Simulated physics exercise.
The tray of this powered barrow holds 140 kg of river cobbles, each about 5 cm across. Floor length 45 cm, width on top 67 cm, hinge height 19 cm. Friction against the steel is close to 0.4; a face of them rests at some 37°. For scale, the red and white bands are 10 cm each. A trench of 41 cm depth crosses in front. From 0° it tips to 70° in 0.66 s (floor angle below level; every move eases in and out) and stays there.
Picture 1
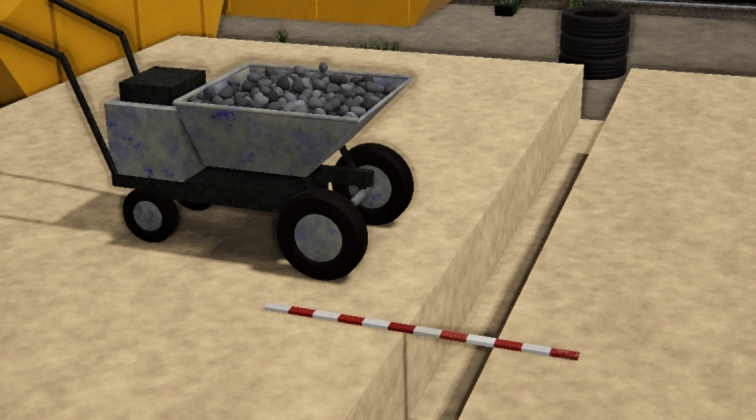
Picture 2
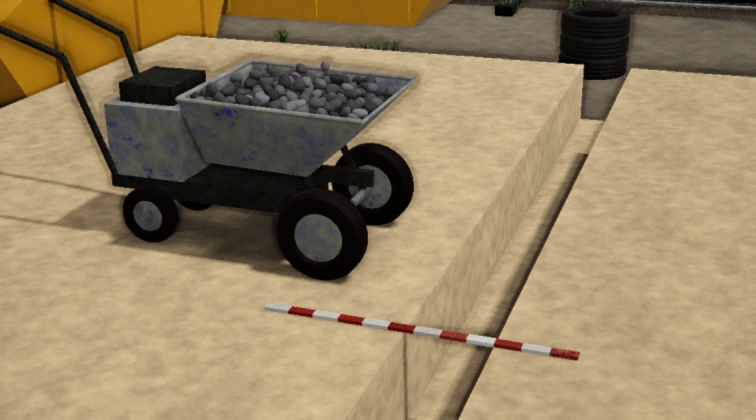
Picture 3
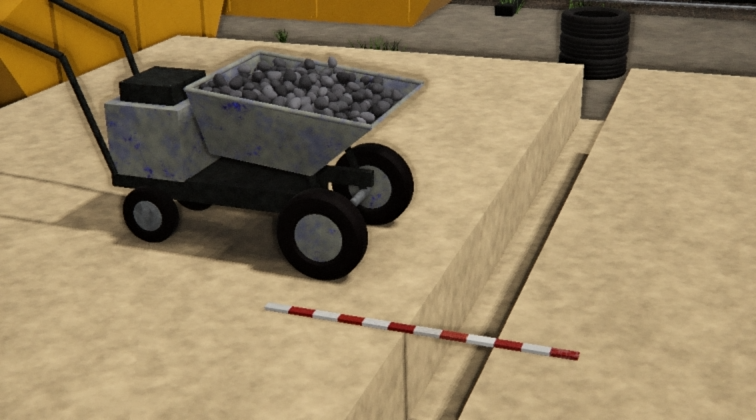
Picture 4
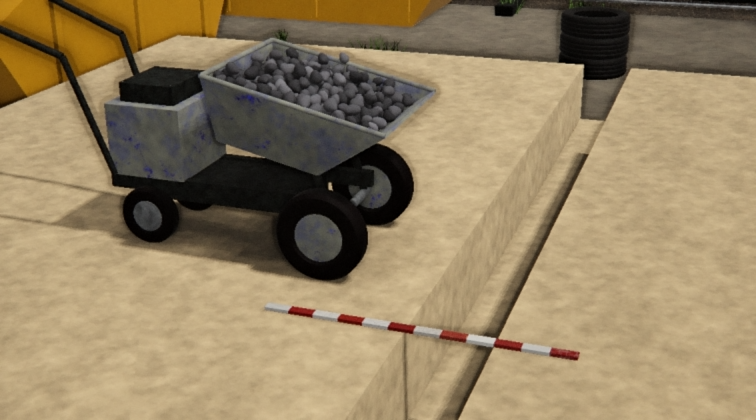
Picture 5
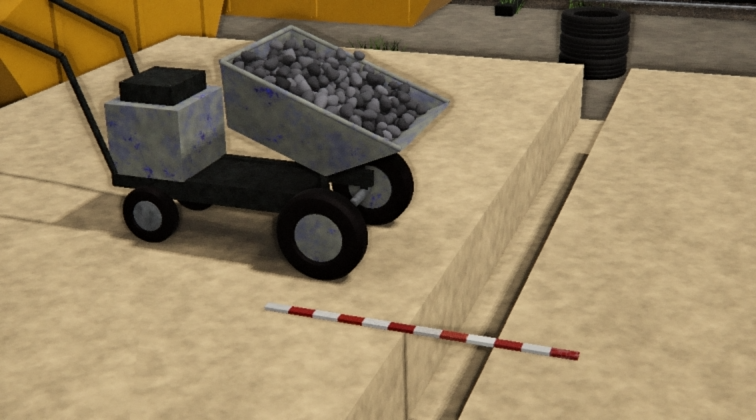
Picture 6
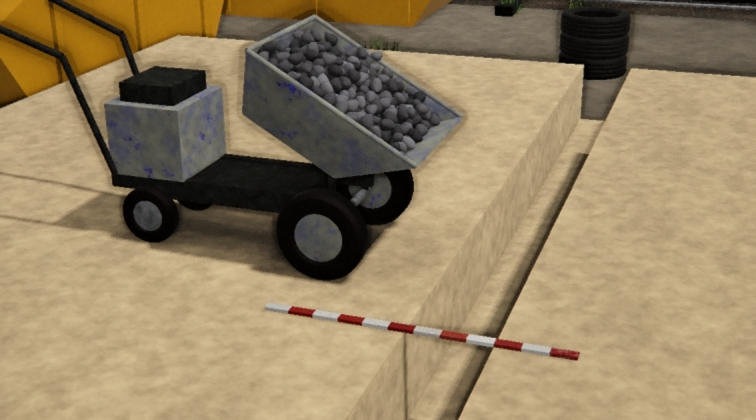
On a sandy, pale surface beside a narrow trench, a powered barrow with a grey tray of river cobbles stands still behind a red-and-white banded pole while its tray tilts steadily, the rear rising and the lip lowering toward the right.
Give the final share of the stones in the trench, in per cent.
About 59 per cent.
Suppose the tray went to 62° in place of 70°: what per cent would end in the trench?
It would be near 65 per cent.
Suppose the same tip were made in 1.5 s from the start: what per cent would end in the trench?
Then about 75 per cent.
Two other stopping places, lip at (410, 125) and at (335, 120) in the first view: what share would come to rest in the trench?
First some 15, then 80 per cent.
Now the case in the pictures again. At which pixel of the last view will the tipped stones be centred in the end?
Their middle is at about (519, 332).
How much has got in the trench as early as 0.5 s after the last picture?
Some 30 per cent.
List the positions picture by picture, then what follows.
In the first frame, the tray is at 0°, its lip at (358, 121); the top of the load is at (300, 79).
In the second frame, the tray is at 2°, its lip at (362, 123); the top of the load is at (300, 77).
The third frame shows lip at (371, 128), floor tilted 6°, highest stones at (284, 72).
In the fourth frame, the tray is at 13°, its lip at (385, 137); the top of the load is at (283, 64).
The fifth frame shows lip at (401, 150), floor tilted 21°, highest stones at (289, 51).
In the sixth frame, the tray is at 30°, its lip at (416, 167); the top of the load is at (309, 41).
Then, 0.2 s after the last picture the floor is at 60°, 100 % in the tray; the foremost stones are at (462, 187).
Then, 0.5 s after the last picture the floor is at 70°, 62 % in the tray, 28 % in the trench, 11 % past the trench; the foremost stones are at (562, 276).
Then, 0.8 s after the last picture the floor is at 70°, 13 % in the tray, 46 % in the trench, 41 % past the trench; the foremost stones are at (750, 301).
Then, 2.8 s after the last picture the floor is at 70°, 0 % in the tray, 59 % in the trench, 41 % past the trench; the foremost stones are past the picture's edge.
